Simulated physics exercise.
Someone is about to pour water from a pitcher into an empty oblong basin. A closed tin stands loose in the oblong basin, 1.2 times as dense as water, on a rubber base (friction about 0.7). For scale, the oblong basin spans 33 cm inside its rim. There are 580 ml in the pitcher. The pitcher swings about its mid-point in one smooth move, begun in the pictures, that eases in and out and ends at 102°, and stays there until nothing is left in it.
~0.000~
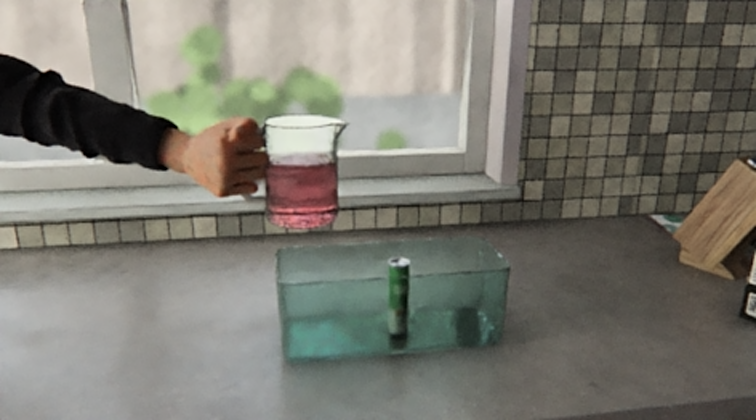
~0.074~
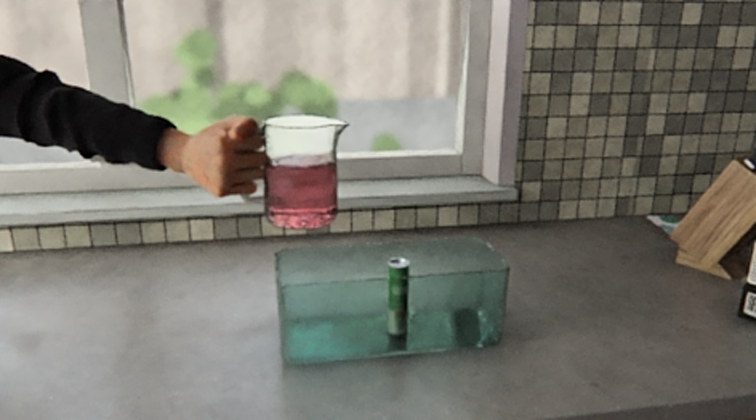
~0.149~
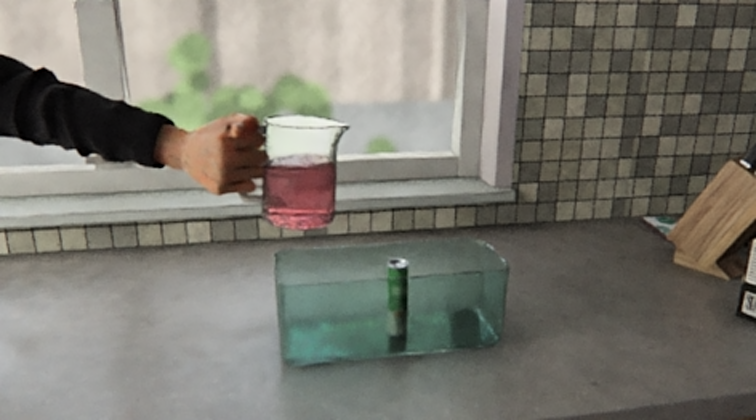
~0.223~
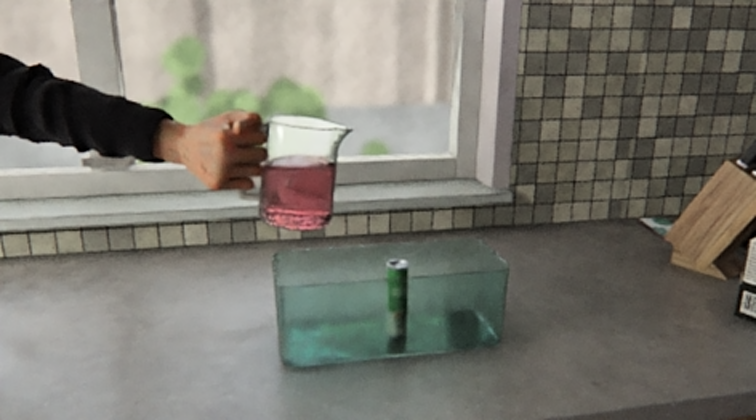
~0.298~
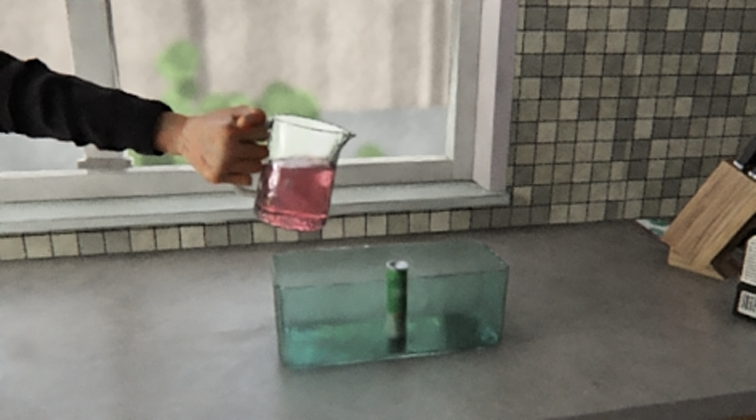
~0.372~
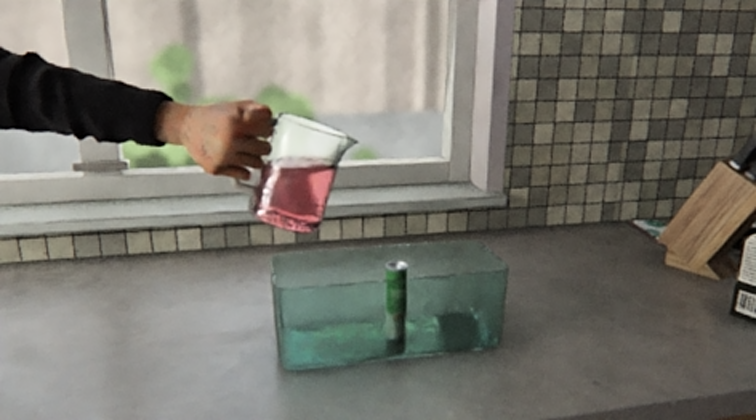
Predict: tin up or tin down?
It goes over.
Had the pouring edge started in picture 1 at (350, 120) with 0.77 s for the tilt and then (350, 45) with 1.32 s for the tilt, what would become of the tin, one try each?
First it falls; then it keeps standing.
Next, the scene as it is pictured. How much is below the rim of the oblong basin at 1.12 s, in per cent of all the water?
About 34 per cent.
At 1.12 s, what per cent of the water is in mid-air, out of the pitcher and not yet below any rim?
Near 20 in a hundred.
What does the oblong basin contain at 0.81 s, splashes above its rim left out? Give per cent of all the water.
Some 0 per cent.
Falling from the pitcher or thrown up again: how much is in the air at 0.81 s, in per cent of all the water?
Some 5 per cent.
After 0.81 s the tilt is 68° and 95 per cent is still to pour; the tin stands where it began.
After 1.12 s the tilt is 97° and 45 per cent is still to pour; the tin stands where it began.
After 1.46 s the tilt is 102° and 8 per cent is still to pour; the tin leans 24°.
After 1.82 s the tilt is 102° and 1 per cent is still to pour; the tin lies on its side.
In the end the tin lies on its side.
